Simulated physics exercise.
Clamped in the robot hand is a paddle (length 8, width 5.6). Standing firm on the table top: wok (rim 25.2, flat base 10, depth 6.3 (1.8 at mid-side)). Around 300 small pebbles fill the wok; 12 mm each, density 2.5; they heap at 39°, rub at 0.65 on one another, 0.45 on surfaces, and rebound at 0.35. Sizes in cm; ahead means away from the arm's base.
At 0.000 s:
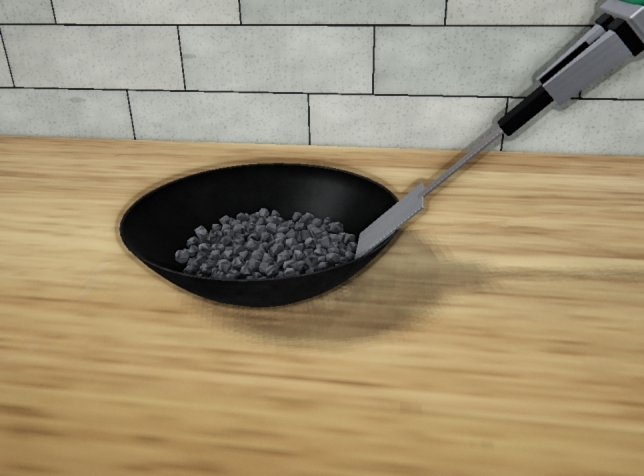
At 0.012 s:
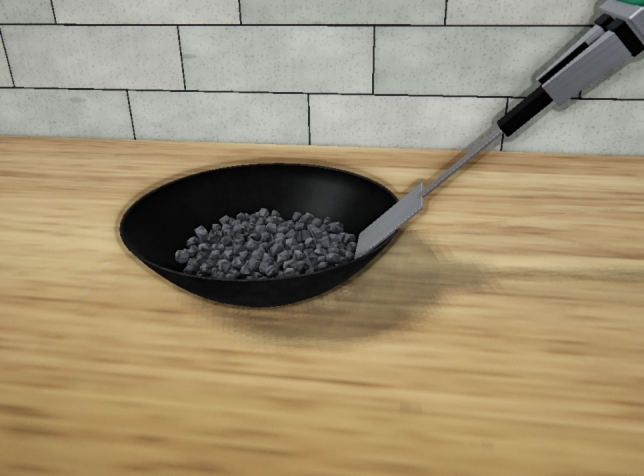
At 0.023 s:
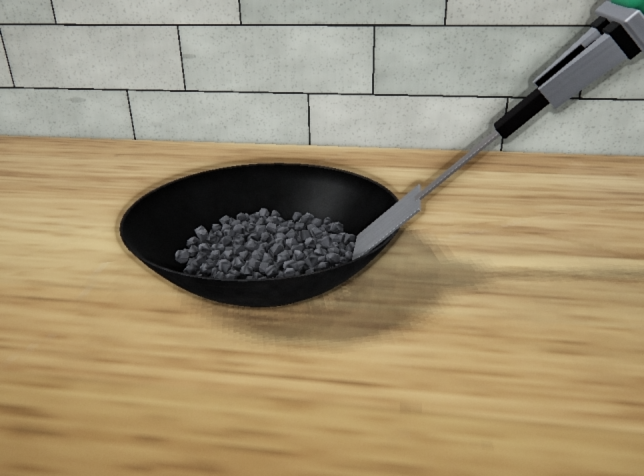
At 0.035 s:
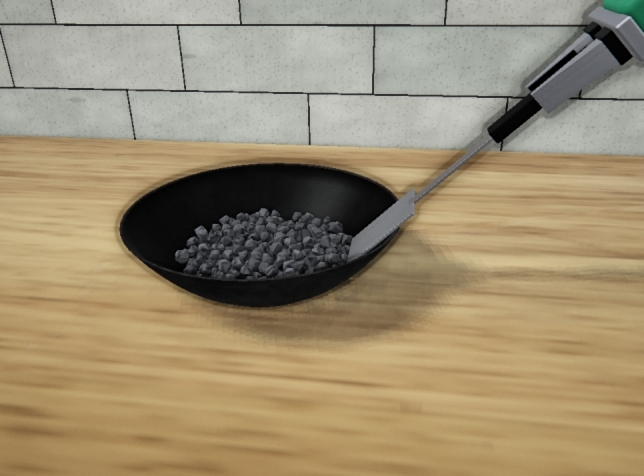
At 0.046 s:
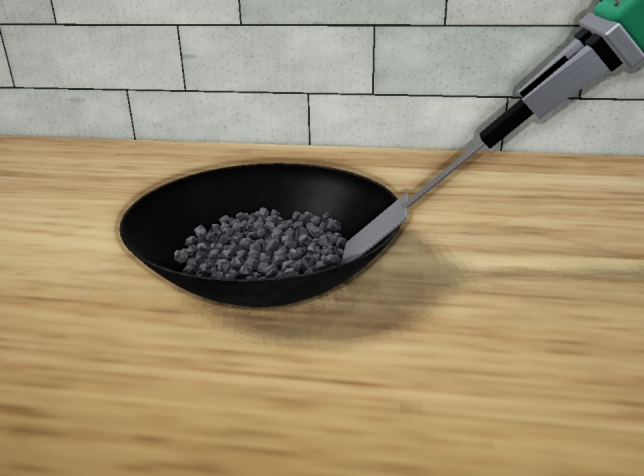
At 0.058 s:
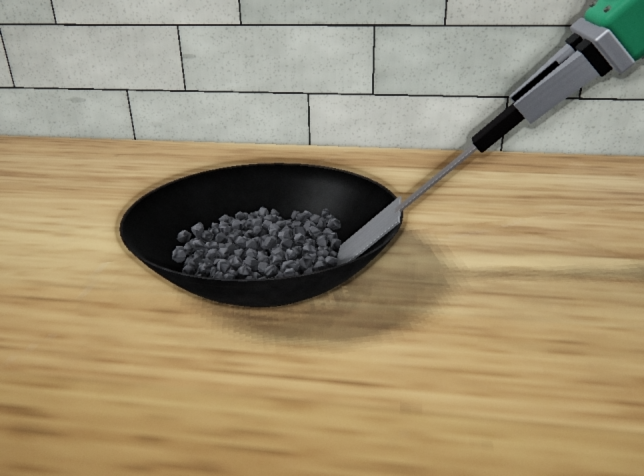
A robot arm with a green and grey end reaches in from the upper right over a pale wooden table top, seen from slightly above, against a wall of whitish tiles. It grips a grey paddle whose blade rests inside a black wok heaped with small dark grey pebbles. Still at first, the paddle then slides slowly down and left, nudging the pebbles slightly, while the camera stays fixed.
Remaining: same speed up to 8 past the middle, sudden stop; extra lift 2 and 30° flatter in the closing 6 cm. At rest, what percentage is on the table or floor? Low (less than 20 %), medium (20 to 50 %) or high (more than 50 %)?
On the table or floor the share is low, less than 20 %.
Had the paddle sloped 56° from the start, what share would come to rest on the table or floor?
Then about 10 per cent.
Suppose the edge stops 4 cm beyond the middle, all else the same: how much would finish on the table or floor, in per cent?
In that case some 0 per cent.
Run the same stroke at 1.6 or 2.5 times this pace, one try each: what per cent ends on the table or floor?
Some 15 and 25 per cent.
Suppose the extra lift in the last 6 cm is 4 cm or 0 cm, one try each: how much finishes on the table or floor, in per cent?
About 10 and 10 per cent.
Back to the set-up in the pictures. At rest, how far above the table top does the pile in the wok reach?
Some 7.0 cm.
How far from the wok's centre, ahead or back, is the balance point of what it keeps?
Roughly 3.5 cm ahead.
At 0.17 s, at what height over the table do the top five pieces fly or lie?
About 5 cm.
After 0.17 s, sloping 45°, highest piece 6 above the table; 299 in the wok.
After 0.28 s, sloping 34°, highest piece 8 above the table; 298 in the wok, 1 on the blade or in flight.
After 0.53 s, sloping 15°, highest piece 7 above the table; 257 in the wok, 35 on the table or floor, 7 on the blade or in flight.
After 1.58 s, sloping 15°, highest piece 7 above the table; 257 in the wok, 42 on the table or floor.
In the end, 257 in the wok, 42 on the table or floor. That is 14 % on the table or floor.
